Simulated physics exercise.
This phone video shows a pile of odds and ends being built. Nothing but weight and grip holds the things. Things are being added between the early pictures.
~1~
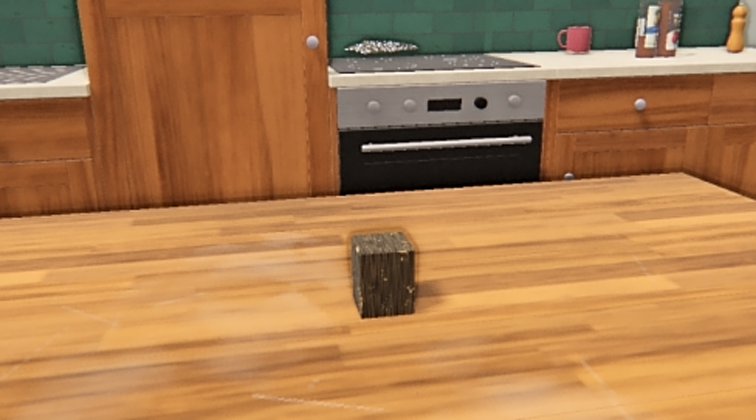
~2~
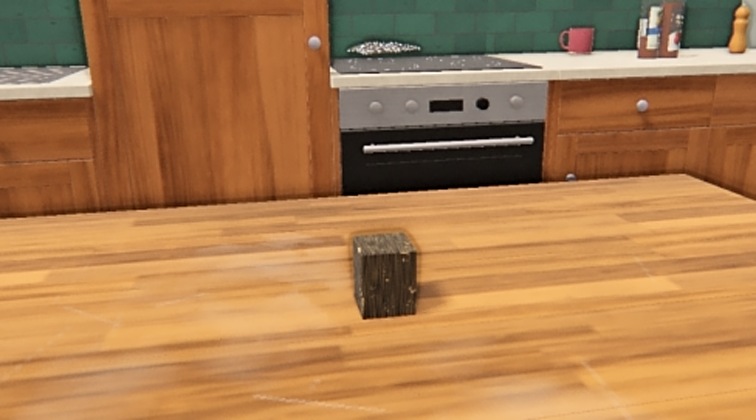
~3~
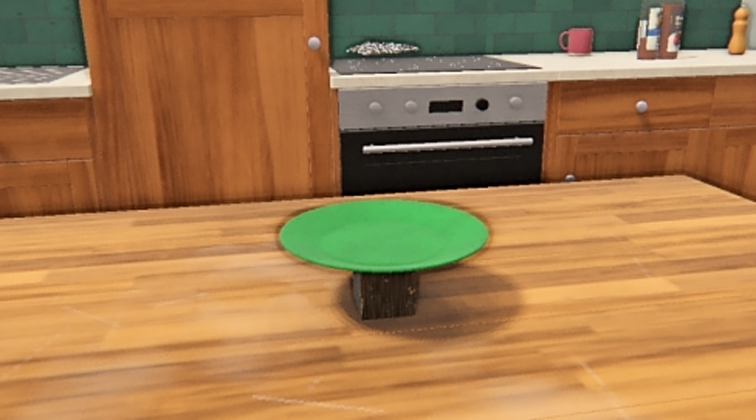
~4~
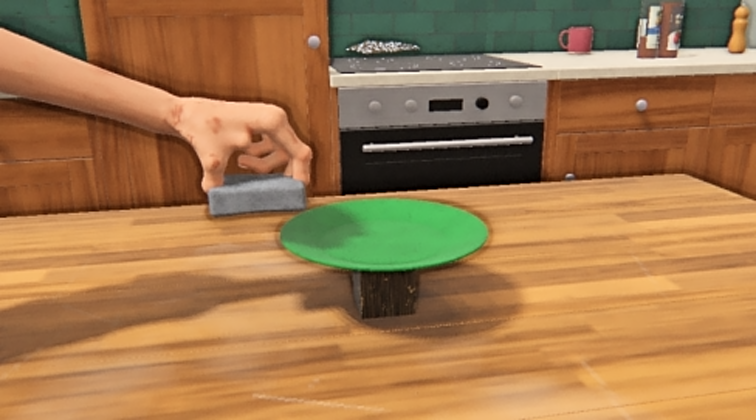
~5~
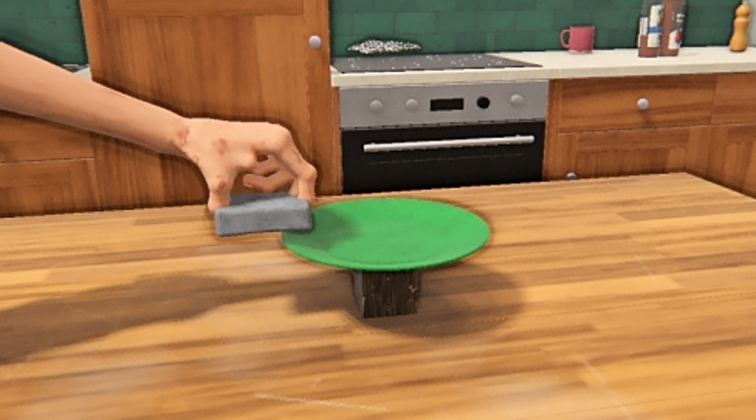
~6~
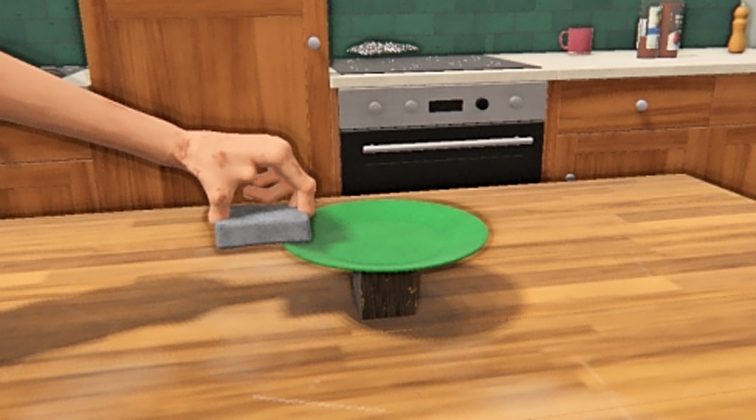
On a wooden kitchen counter, a small dark block stands alone, and then a green plate appears balanced on top of it. A hand comes in from the left holding a grey sponge, moves it slightly right and lowers it a little at the plate's left edge, still gripping it.
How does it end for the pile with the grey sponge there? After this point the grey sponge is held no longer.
It doesn't stay upright.
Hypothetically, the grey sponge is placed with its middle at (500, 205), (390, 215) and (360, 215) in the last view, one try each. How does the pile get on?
First the pile topples, second it remains standing, third it remains standing.
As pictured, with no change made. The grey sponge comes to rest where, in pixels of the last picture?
Look around (256, 281) in the final frame.
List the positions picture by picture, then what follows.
In the first frame, the last thing is not in view yet.
In the second frame, the last thing is not in view yet.
In the third frame, the last thing is not in view yet; green plate (384, 237).
The fourth frame shows still above its spot; grey sponge (258, 193); green plate (384, 235).
The fifth frame shows still above its spot; grey sponge (264, 213); green plate (385, 235).
The sixth frame shows in place under the hand; grey sponge (264, 224); green plate (384, 236).
Then, 0.20 s after the last picture, grey sponge tipped 36° from how it was near (258, 237).
Then, 0.30 s after the last picture, grey sponge now fallen.
Then, 0.40 s after the last picture, things are still on the move.
At rest, fallen, grey sponge; the other 2 in place. Seen from the same camera at the end, grey sponge near (256, 281). The pile comes apart.
